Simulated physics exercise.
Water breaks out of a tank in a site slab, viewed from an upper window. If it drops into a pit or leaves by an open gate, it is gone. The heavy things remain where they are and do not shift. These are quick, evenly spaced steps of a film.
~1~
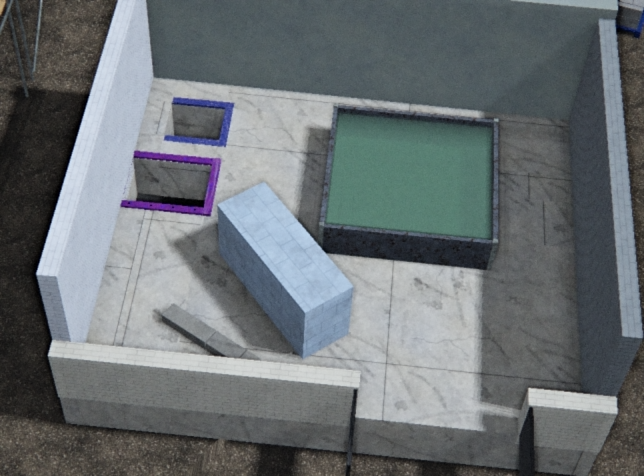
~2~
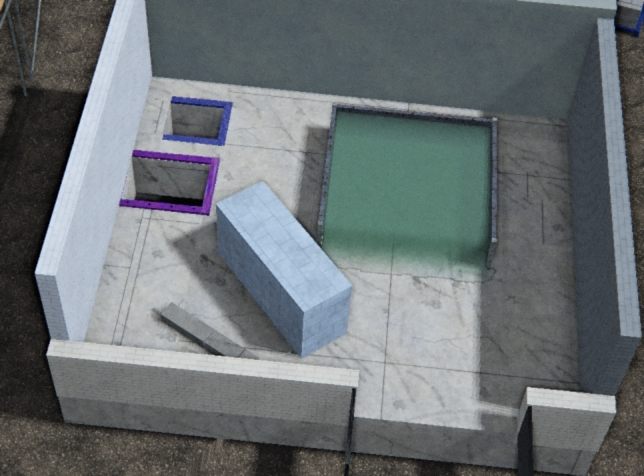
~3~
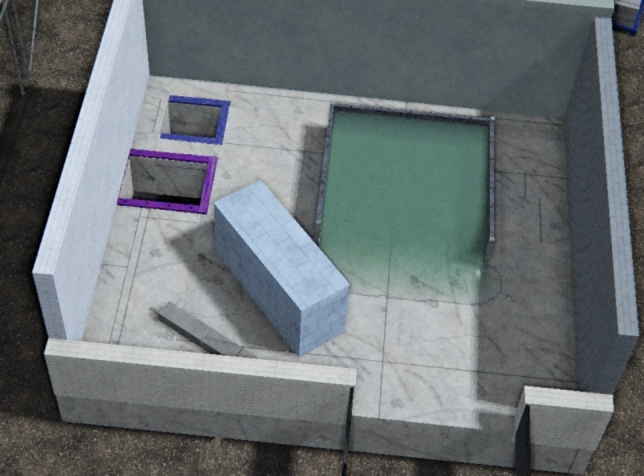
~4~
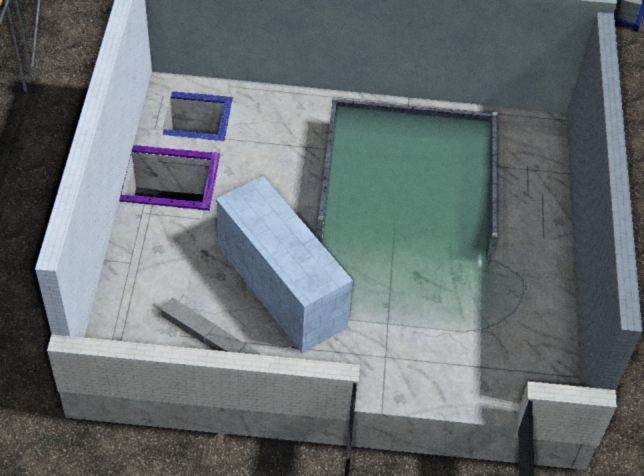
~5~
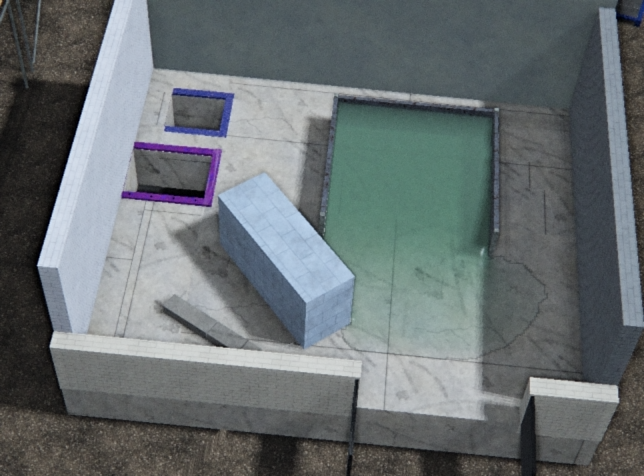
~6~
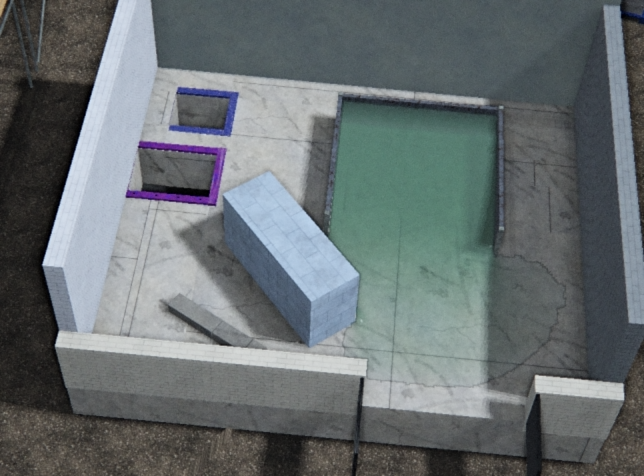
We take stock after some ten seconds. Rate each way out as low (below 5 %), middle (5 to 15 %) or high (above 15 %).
Ratings - gate: High; purple pit: Low; blue pit: Low.
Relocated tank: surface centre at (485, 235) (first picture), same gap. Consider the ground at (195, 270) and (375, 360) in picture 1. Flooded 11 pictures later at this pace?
Untouched, soaked.
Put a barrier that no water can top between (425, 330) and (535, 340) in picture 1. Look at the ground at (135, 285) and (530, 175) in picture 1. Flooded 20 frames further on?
Result, in the order given: Unsoaked / swamped.
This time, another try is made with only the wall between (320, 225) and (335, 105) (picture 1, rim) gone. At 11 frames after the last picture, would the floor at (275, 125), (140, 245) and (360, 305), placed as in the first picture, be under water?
First point swamped, second point swamped, third point swamped.
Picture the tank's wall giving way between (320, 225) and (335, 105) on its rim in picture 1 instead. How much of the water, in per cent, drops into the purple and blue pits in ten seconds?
I'd say the purple pit gets around 20 percent and the blue pit around 35 percent.
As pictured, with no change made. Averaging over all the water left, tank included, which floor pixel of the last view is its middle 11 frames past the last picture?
The spot I would choose is (419, 253).
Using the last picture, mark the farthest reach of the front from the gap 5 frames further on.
Front's tip: Near (582, 411).
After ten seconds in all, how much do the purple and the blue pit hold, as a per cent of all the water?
I reckon close to 0 % and close to 2 % respectively.
A moment on, water covers 30 % of the floor; the gate 5 %, the purple pit 0 %, the blue pit 0 %.
Next, water covers 35 % of the floor; the gate 17 %, the purple pit 0 %, the blue pit 0 %.
Then, water covers 50 % of the floor; the gate 36 %, the purple pit 0 %, the blue pit 0 %.
Later, water covers 70 % of the floor; the gate 51 %, the purple pit 0 %, the blue pit 0 %.
In the end, water covers 70 % of the floor; the gate 59 %, the purple pit 0 %, the blue pit 1 %.
